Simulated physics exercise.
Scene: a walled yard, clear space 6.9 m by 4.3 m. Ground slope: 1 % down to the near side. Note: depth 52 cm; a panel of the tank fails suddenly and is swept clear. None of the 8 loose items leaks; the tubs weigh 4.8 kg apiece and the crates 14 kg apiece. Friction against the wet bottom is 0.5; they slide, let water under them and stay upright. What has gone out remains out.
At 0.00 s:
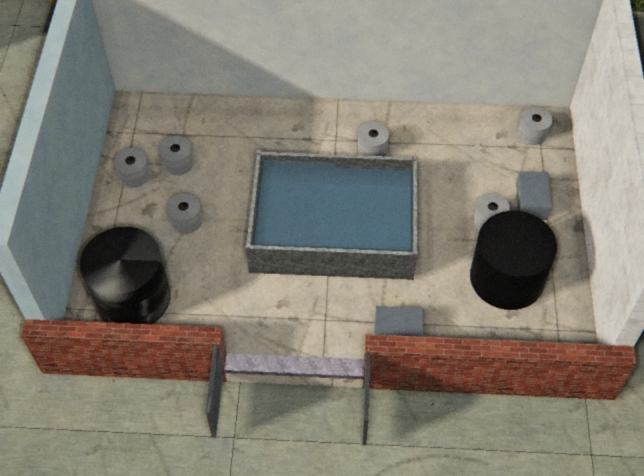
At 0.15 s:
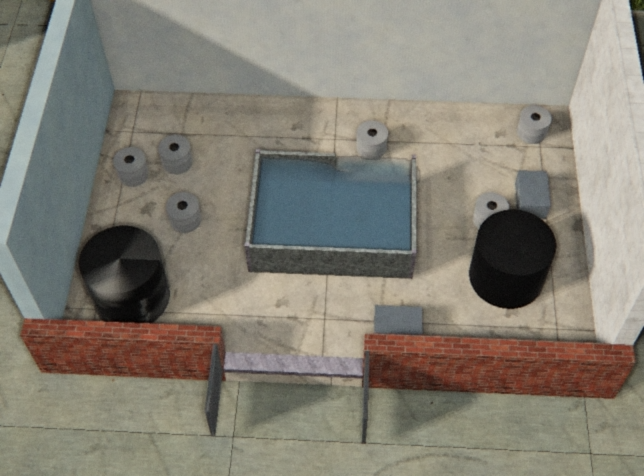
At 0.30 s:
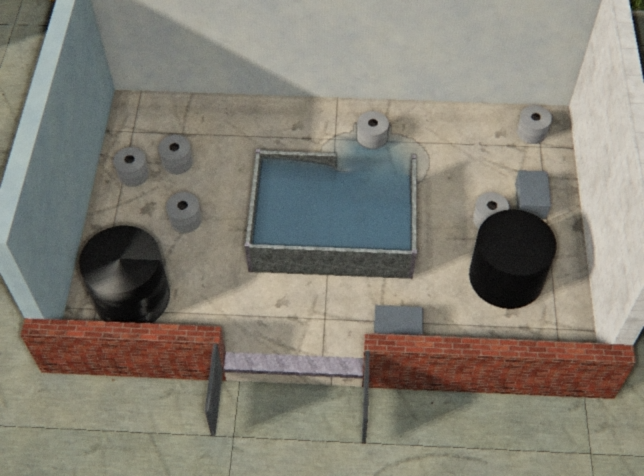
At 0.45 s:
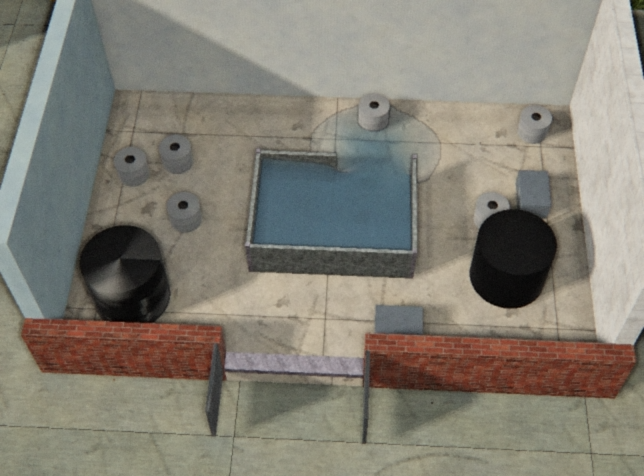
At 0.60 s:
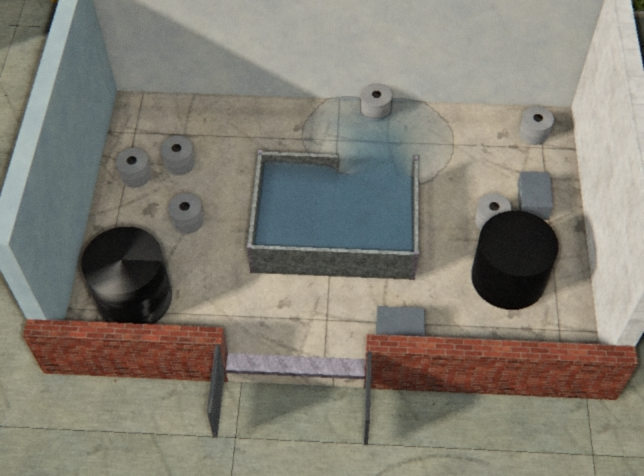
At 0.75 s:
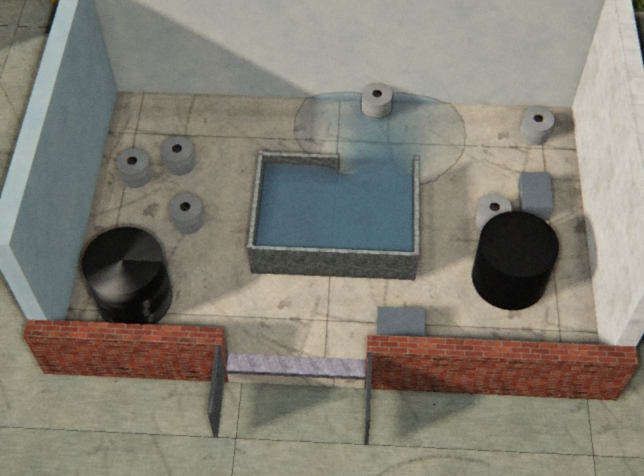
Water pours through a gap in the tank's back wall, pushing one grey tub backward.
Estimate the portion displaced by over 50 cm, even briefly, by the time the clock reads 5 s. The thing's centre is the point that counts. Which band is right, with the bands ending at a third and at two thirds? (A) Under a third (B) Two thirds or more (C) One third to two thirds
B, two thirds or more.
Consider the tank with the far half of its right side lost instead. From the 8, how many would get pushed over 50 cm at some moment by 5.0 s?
That gives 4 of them.
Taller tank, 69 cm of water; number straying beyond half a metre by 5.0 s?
Under that setup the answer is 6.
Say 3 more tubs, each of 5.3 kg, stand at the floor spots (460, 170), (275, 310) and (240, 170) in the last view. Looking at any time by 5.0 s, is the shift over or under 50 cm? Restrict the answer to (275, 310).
Result: Below the mark.
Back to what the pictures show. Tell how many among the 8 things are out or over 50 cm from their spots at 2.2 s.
By my reckoning, 2.
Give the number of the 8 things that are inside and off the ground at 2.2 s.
It comes to 1 of them.
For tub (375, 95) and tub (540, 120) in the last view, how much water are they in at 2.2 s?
Roughly 15 and 6 cm.
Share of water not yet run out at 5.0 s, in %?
Somewhere near 100 percent, give or take.
After 1.1 s 1 of 8 are over 50 cm from their spots; 1 afloat.
After 2.2 s 2 of 8 are over 50 cm from their spots; 1 afloat.
After 3.5 s 3 of 8 are over 50 cm from their spots; 1 afloat.
After 5.0 s 6 of 8 are over 50 cm from their spots, and 6 have been at some point; 1 afloat.
